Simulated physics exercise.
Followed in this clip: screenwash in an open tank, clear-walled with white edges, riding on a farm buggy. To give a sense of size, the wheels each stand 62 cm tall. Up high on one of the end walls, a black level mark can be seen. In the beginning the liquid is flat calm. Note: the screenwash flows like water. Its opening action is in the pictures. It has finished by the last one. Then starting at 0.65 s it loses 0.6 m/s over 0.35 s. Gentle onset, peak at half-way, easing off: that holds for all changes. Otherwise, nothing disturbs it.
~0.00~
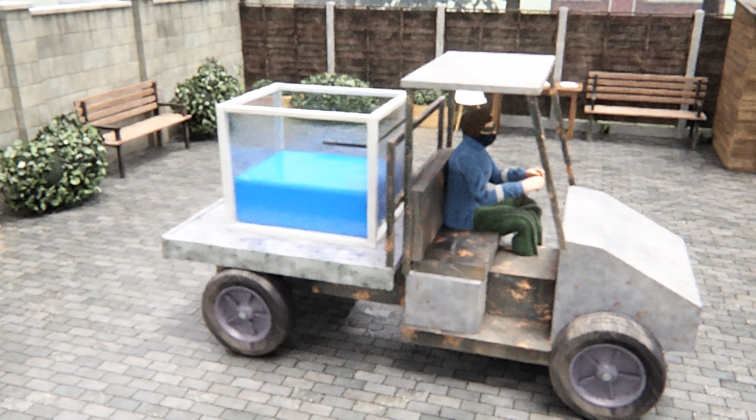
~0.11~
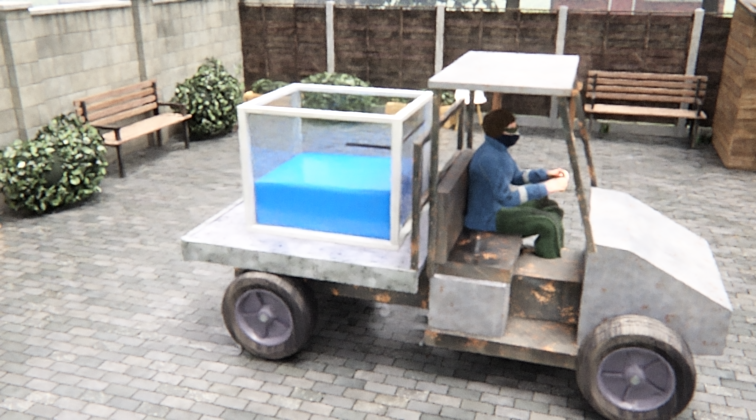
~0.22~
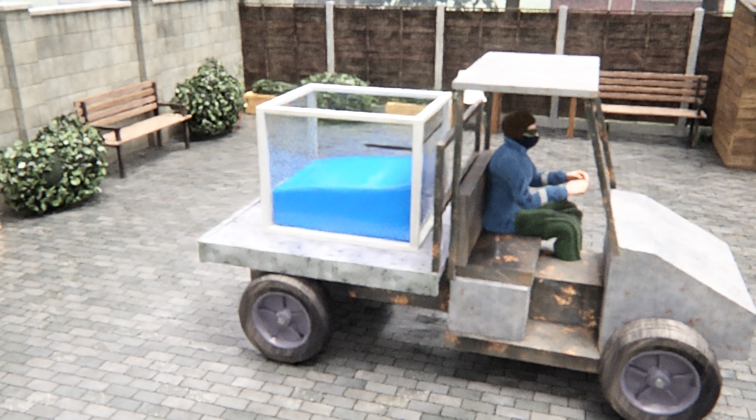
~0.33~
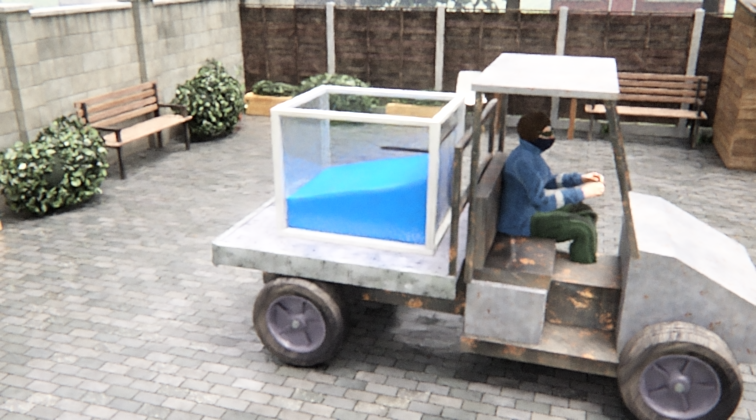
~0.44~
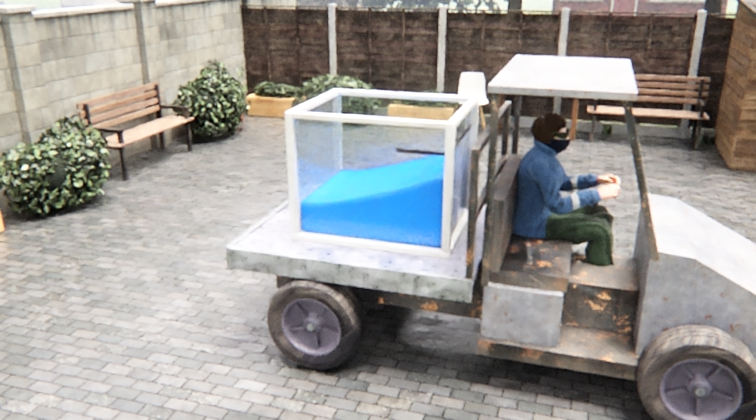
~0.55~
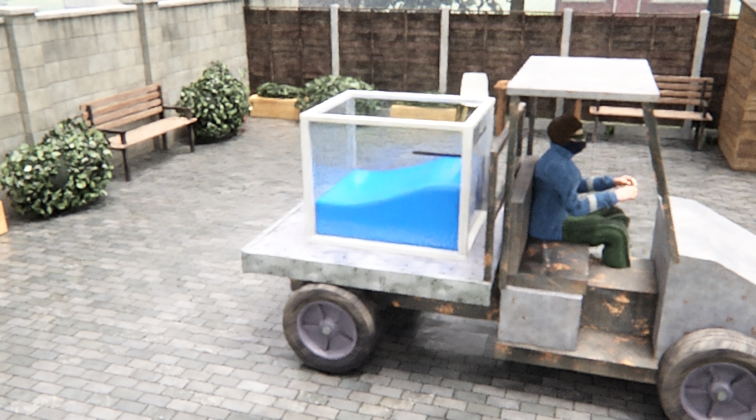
We see a masked driver, arms held forward, steer a farm buggy rightward across a paved yard, while blue liquid in the clear tank behind starts level, then climbs towards the front and eases to a gentler slope.
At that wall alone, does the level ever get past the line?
No. Not high enough.
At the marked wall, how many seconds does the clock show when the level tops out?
Around 0.4 seconds.
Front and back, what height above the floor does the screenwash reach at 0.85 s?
Front level 32 cm, back level 32 cm.
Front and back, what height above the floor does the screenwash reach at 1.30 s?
The level sits near 30 cm in front and near 32 cm behind.
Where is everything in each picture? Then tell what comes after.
The surface is at (362, 187) by the front wall; at (248, 175) by the back wall; it lies level with the rim line; the front is on the right, levels are read along the near wall; the black line, on the front wall, is at (353, 146); a wheel hub at (240, 318), in the first picture.
The surface is at (385, 188) by the front wall; at (269, 177) by the back wall; it lies level with the rim line, in the second picture.
The surface is at (405, 181) by the front wall; at (287, 186) by the back wall; it climbs 8° towards the front, in the third picture.
The surface is at (421, 175) by the front wall; at (301, 194) by the back wall; it climbs 15° towards the front, in the fourth picture.
The surface is at (436, 175) by the front wall; at (315, 199) by the back wall; it climbs 16° towards the front, in the fifth picture.
The surface is at (452, 182) by the front wall; at (329, 197) by the back wall; it climbs 12° towards the front; a wheel hub at (324, 334), in the sixth picture.
By 0.85 s the surface is 32 cm up at the front and 31 cm at the back; nothing has left.
By 1.30 s the surface is 30 cm up at the front and 32 cm at the back; nothing has left.
By 1.75 s the surface is 33 cm up at the front and 31 cm at the back; nothing has left.
By 3.98 s the waves are smaller; the highest at the front wall was 47 cm, at 0.44 s, against a line at 61 cm.
